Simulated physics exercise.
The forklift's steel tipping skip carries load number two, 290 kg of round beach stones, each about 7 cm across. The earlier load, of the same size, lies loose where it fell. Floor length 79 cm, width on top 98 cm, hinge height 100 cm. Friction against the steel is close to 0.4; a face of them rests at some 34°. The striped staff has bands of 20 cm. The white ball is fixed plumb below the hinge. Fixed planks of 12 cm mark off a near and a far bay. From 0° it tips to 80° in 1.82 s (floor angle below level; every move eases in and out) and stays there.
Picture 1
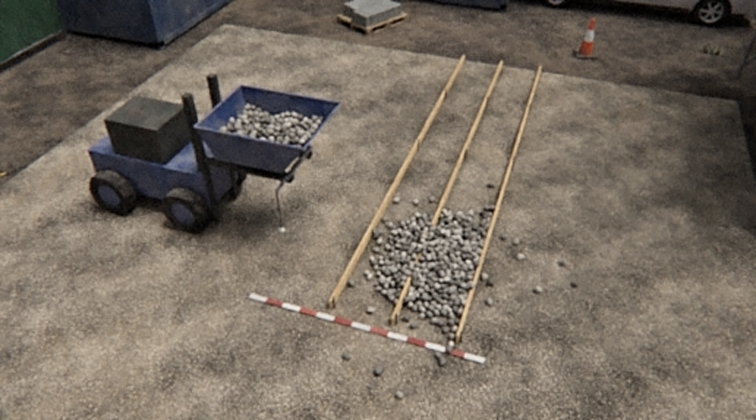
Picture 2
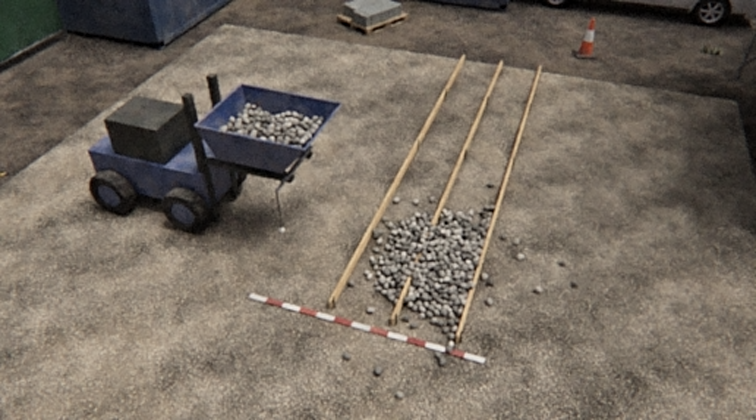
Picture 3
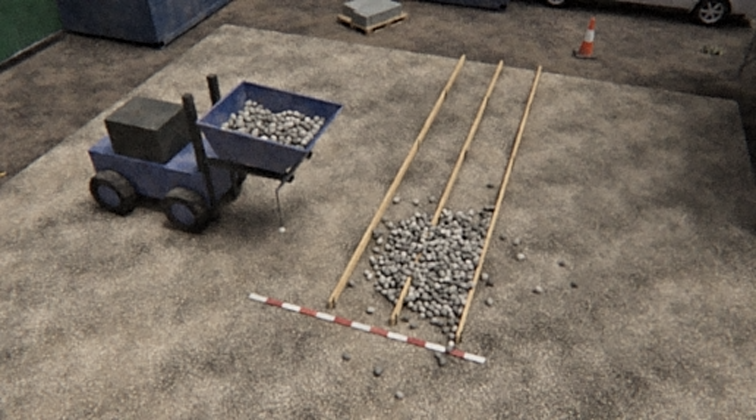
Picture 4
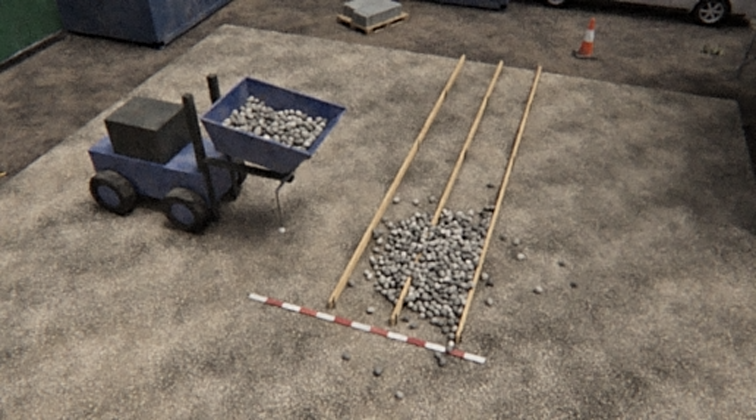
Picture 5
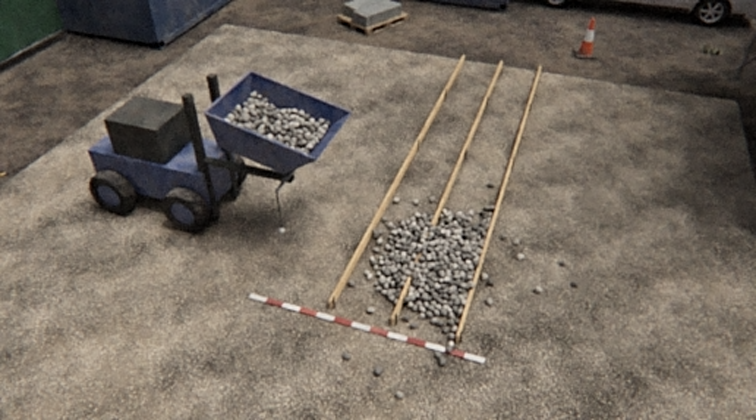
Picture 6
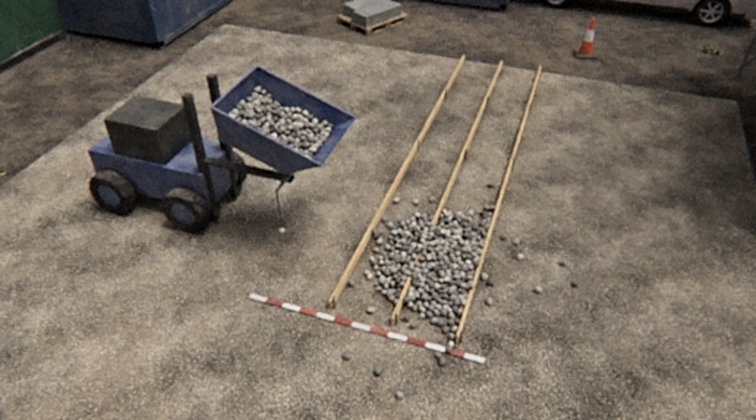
A blue skip full of grey stones, carried on the front of a small forklift at left, starts out level, then tilts gradually toward the right, its lip dipping and its back edge rising. The forklift stays put, and the loose stones among three wooden boards lie still throughout.
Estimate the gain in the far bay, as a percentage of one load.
Close to 9 parts in a hundred.
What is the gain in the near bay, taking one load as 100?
About 90 per cent.
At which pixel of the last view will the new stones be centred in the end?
Their middle is at about (393, 242).
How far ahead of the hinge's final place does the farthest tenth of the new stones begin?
Roughly 140 cm ahead of it.
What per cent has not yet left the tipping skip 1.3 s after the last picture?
It holds some 30 per cent.
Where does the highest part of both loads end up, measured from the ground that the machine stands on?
About 32 cm above it.
Then, 0.8 s after the last picture the floor is at 67°; in per cent of one load, 100 in the tipping skip, 30 in the near bay, 69 in the far bay, 2 past the last board; the foremost stones are at (525, 269).
Then, 1.3 s after the last picture the floor is at 80°; in per cent of one load, 30 in the tipping skip, 4 short of the bays, 94 in the near bay, 69 in the far bay, 2 past the last board; the foremost stones are at (525, 269).
Then, 1.7 s after the last picture the floor is at 80°; in per cent of one load, 5 in the tipping skip, 4 short of the bays, 115 in the near bay, 75 in the far bay, 2 past the last board; the foremost stones are at (525, 269).
Then, 4.1 s after the last picture the floor is at 80°; in per cent of one load, 0 in the tipping skip, 2 short of the bays, 119 in the near bay, 77 in the far bay, 2 past the last board; the foremost stones are at (525, 269). Net gain in the far bay, 9.
